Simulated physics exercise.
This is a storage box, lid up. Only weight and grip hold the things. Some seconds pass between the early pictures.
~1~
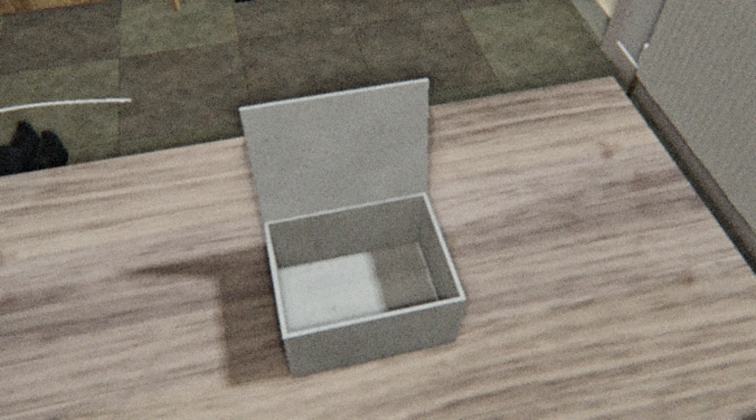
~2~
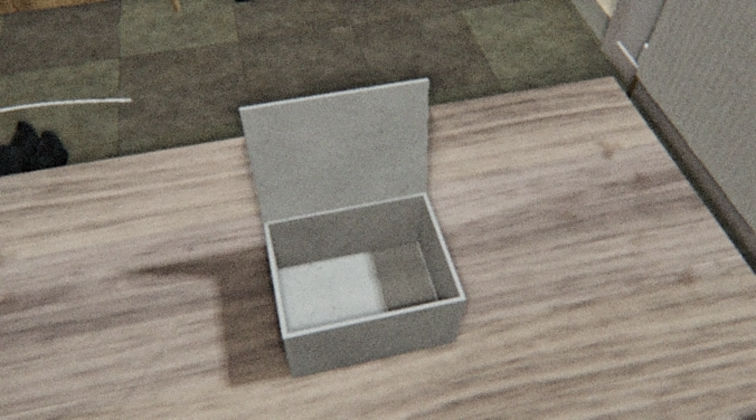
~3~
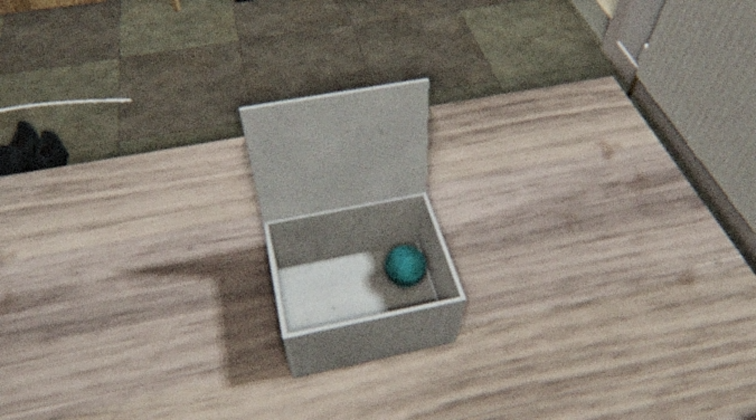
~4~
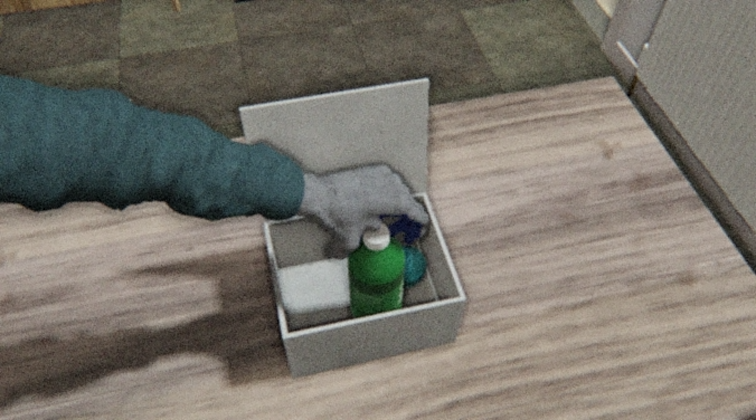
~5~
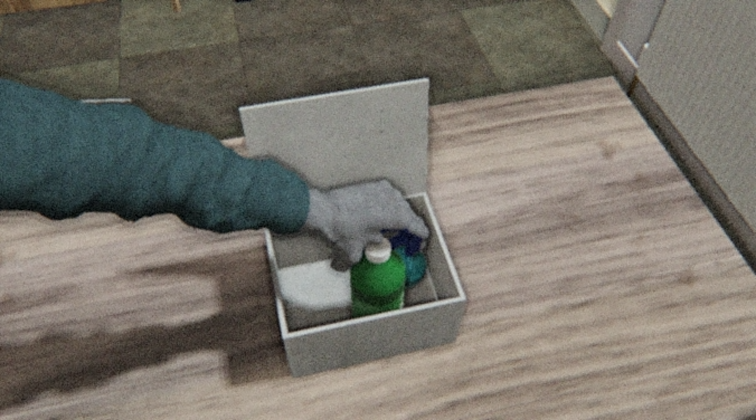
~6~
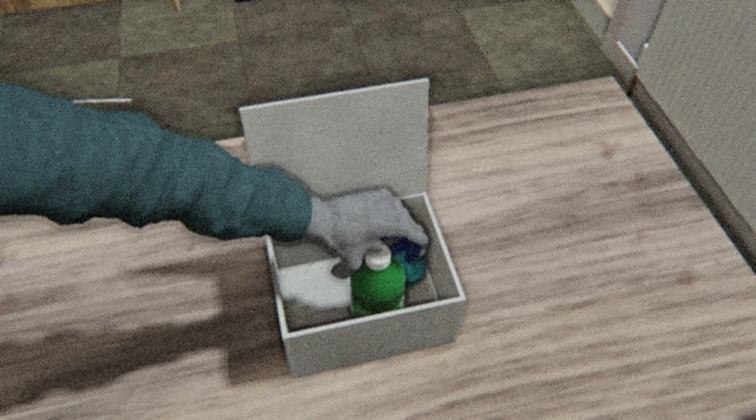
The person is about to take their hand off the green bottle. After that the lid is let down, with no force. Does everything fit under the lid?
In the end the lid is held up.
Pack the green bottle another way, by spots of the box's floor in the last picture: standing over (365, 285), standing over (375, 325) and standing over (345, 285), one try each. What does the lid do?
First try: It is held up; second try: It will not close; third try: It stays ajar.
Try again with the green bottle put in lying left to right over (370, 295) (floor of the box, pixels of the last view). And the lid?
Then it shuts flat.
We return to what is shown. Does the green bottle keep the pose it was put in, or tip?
The green bottle stays as placed.
Then, 1.10 s on from there, lid starting down.
Then, 1.40 s on from there, lid 72° above the rim.
Then, 1.70 s on from there, lid 53° above the rim.
Then, 1.90 s on from there, lid 38° above the rim.
In the end, lid 27° above the rim; both unmoved. At the end, from the last picture's camera, green bottle near (377, 290).
